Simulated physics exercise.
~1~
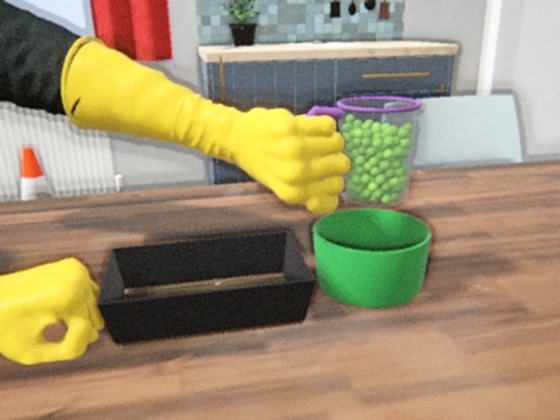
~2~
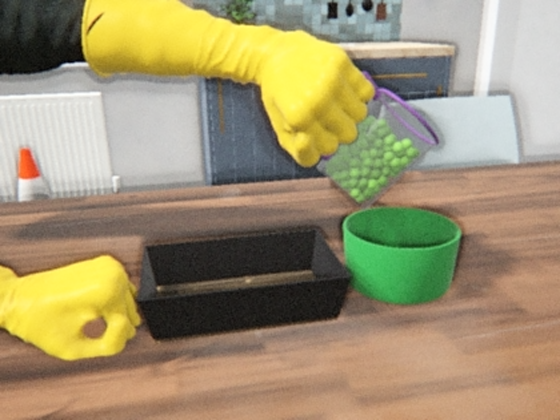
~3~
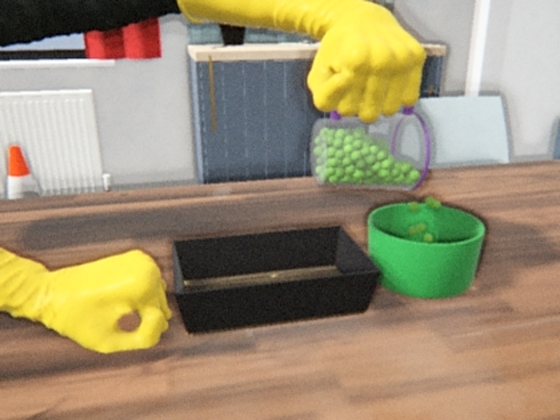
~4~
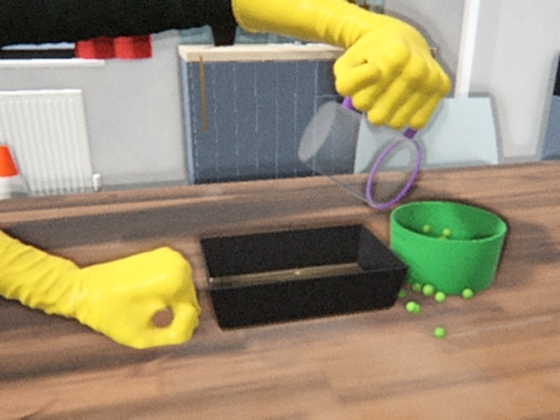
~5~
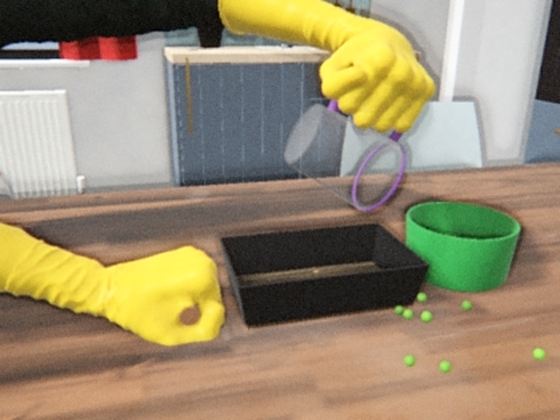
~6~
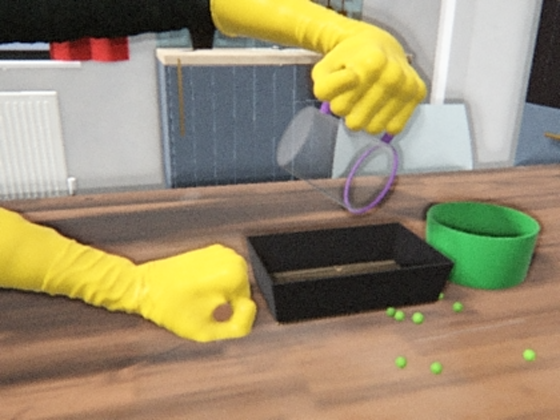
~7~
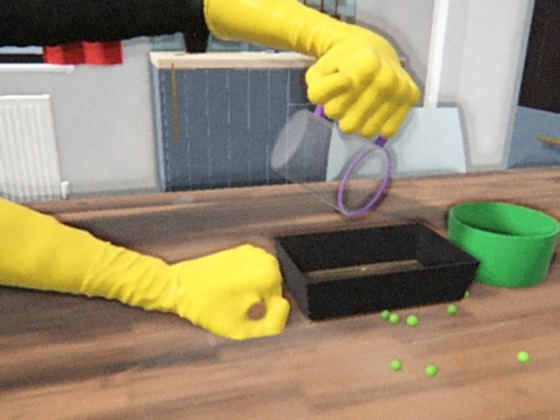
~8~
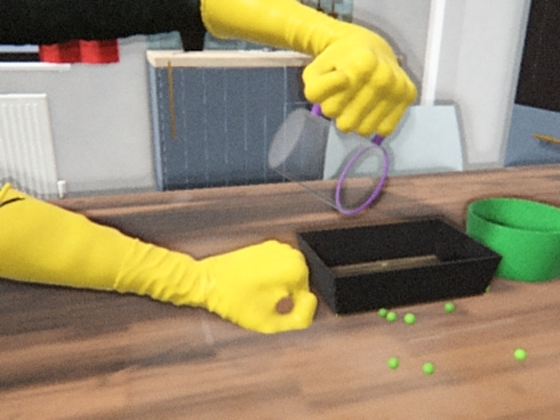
On a wooden table, gloved hands tip green peas into a green dish, spilling a few.
